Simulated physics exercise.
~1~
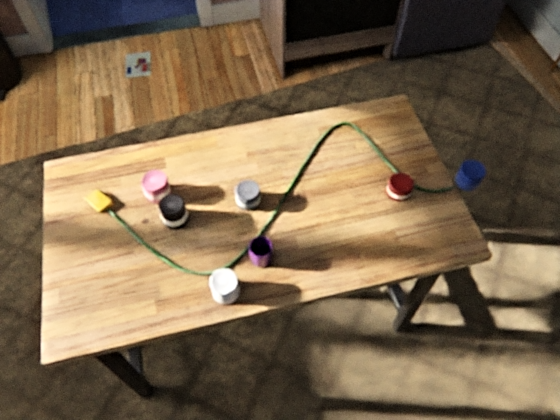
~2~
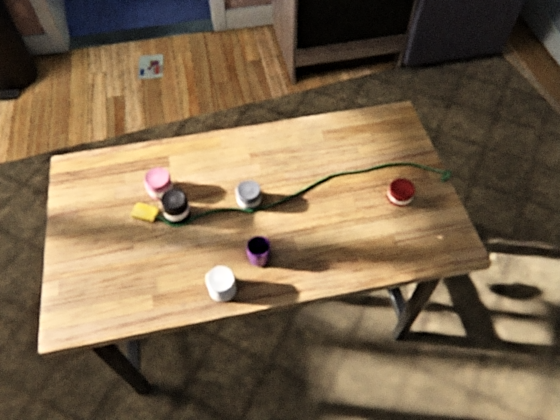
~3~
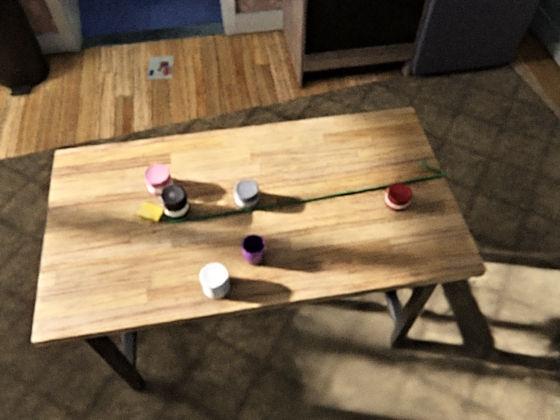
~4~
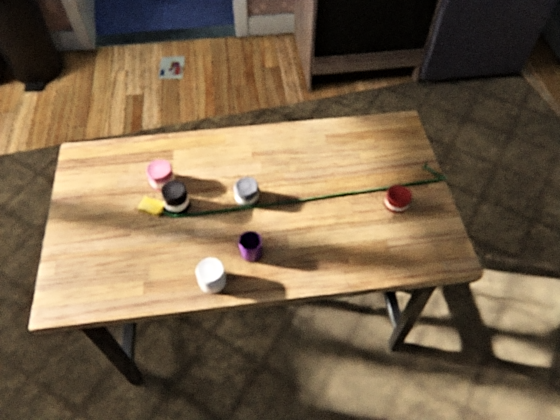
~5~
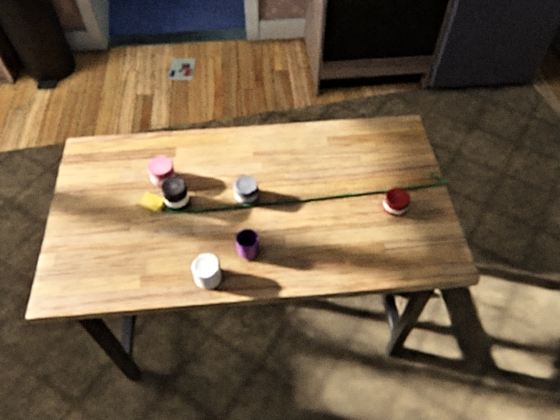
In a room with wooden flooring and a patterned carpet, a wooden table holds red, pink, black, grey, white and purple containers, with a green cable winding between them. A small yellow phone lies at the cable's left end, and a blue object sits by the right edge. The blue object drops out of sight over that edge, and the cable pulls straighter as the phone slides right, up beside the black tin. The cable then draws nearly taut across the table. It ends stretched past the grey canister, with the phone resting against the barely moved tin.
